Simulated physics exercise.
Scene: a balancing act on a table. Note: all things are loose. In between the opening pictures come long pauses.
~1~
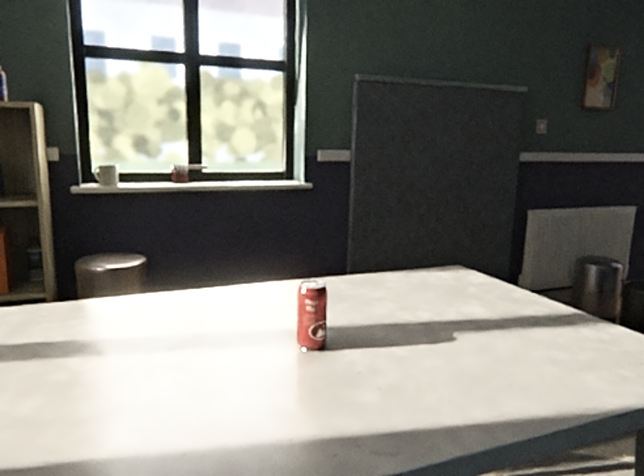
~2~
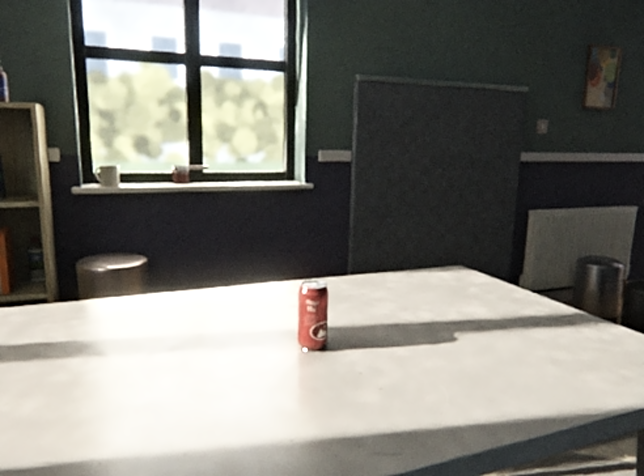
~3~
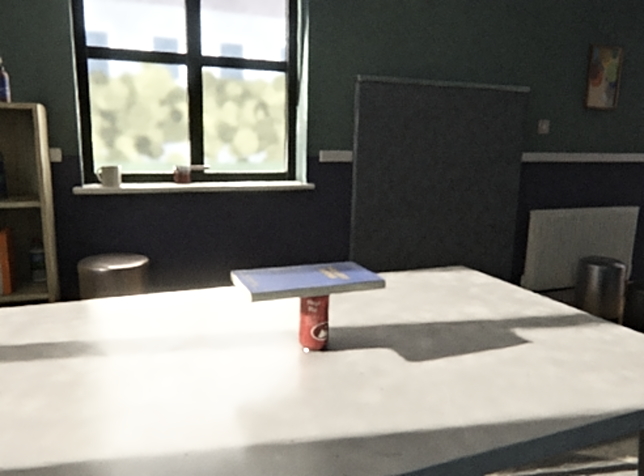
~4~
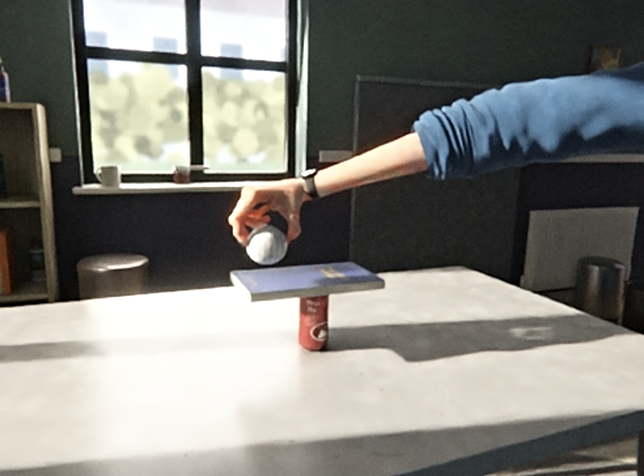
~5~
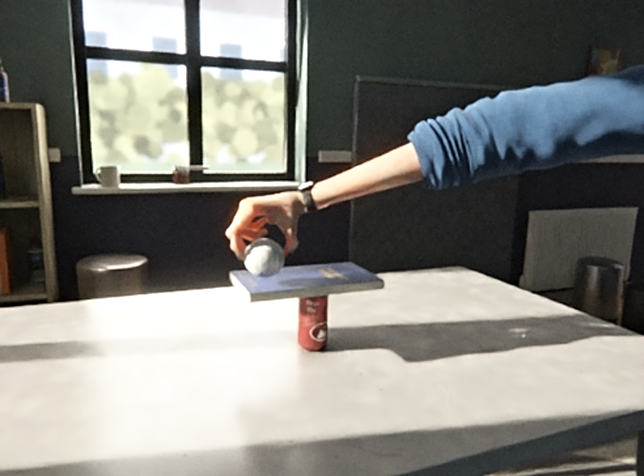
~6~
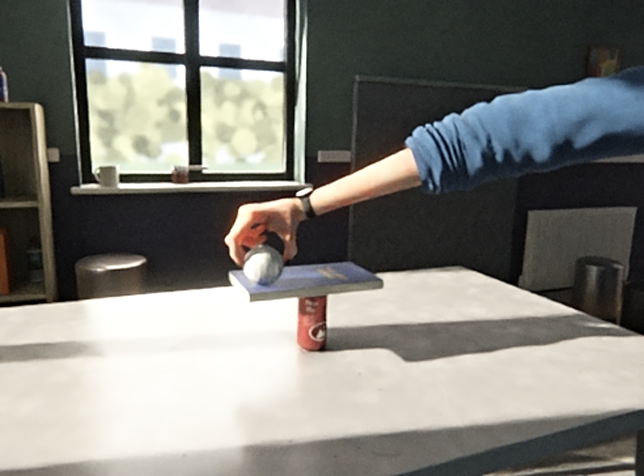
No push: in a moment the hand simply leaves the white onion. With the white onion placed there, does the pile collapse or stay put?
Ah, it fails to stay steady this time.
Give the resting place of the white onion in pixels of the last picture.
Somewhere around (231, 350) in the last picture.
Then, 0.50 s later than the last frame, white onion now fallen; blue book tilted by 67°.
Then, 0.80 s later than the last frame, blue book tilted by 65°; red can tilted by 10°.
Then, 1.10 s later than the last frame, blue book now fallen; red can on its side.
Then, 1.30 s later than the last frame, red can now fallen.
When it is over, fallen, white onion, blue book and red can. End places, in pixels of the last picture, white onion near (231, 350). The stack loses its balance.
